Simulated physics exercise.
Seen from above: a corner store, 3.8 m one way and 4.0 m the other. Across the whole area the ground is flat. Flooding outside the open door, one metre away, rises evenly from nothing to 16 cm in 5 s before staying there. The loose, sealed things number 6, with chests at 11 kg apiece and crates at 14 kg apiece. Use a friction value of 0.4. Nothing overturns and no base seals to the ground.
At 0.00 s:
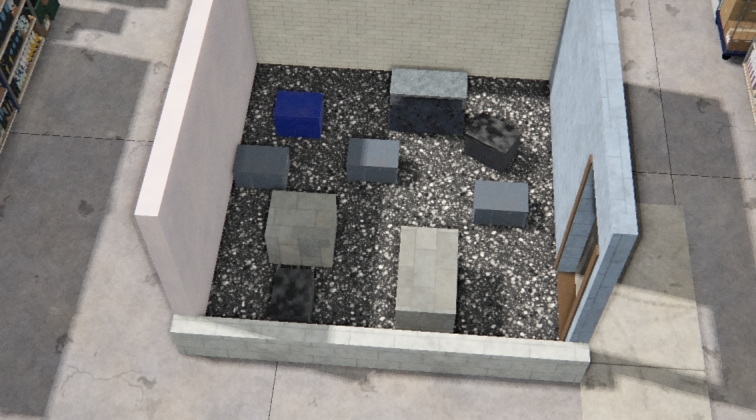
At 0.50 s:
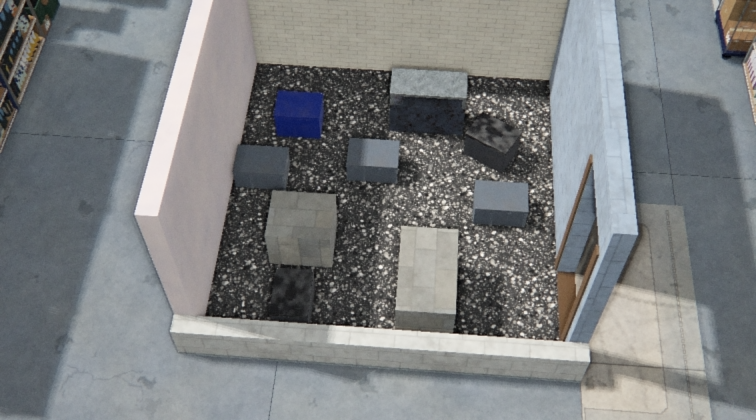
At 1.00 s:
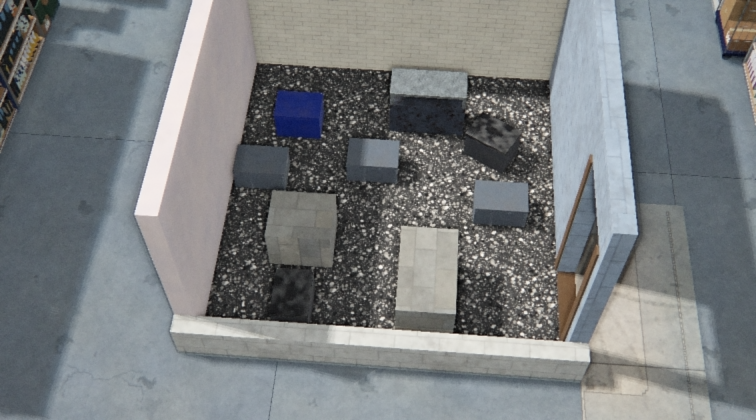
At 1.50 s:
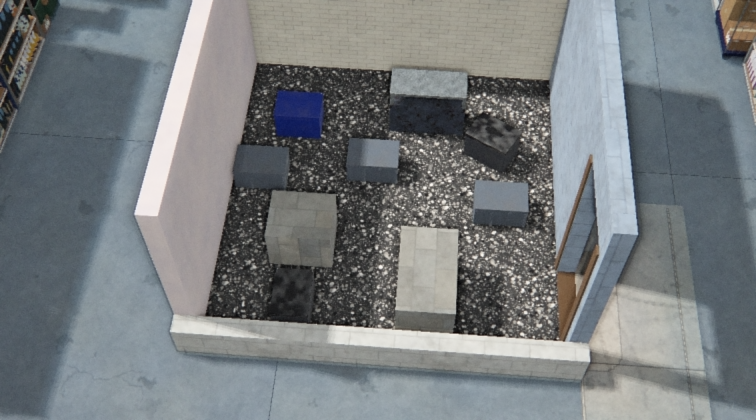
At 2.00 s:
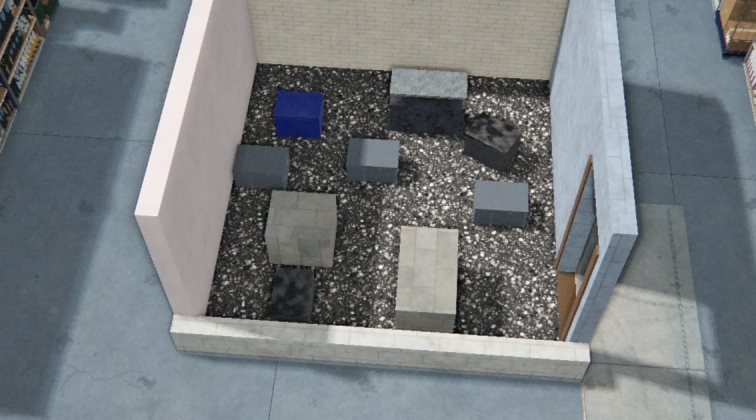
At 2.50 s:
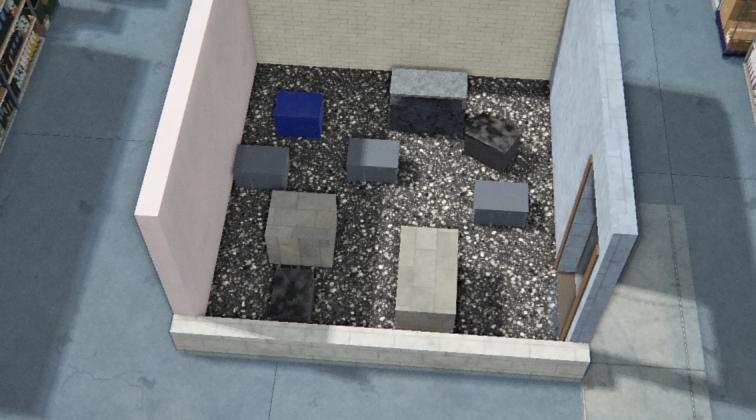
Water spreading across the pavement outside a roofless walled room, while the blue chest and other blocks inside stay still on dry gravel.
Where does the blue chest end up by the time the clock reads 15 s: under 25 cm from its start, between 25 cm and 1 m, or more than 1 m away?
Looks like it will shift a fair bit.
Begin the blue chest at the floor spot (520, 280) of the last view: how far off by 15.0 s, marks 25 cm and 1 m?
Answer: It covers a big distance.
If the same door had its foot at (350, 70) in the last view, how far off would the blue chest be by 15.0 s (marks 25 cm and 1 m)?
Result for the blue chest: Large displacement.
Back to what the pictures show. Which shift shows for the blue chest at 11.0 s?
Some 10 cm from the start.
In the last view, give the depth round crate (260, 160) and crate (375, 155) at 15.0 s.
Depth approx. 7 cm / 9 cm.
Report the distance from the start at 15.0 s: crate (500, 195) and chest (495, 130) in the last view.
Net displacement, in order: 80 cm; 60 cm.
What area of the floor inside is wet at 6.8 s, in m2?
About 5.5 m2.
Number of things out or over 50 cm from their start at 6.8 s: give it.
I make it 0.
After 3.5 s the blue chest is near (299, 104), 0.0 m from its start, aground; 0 afloat.
After 6.8 s the blue chest is near (299, 104), 0.0 m from its start, aground; 0 afloat.
After 11.0 s the blue chest is near (294, 101), 0.1 m from its start, aground; 1 afloat.
After 15.0 s the blue chest is near (280, 69), 0.6 m from its start, afloat; 5 afloat.
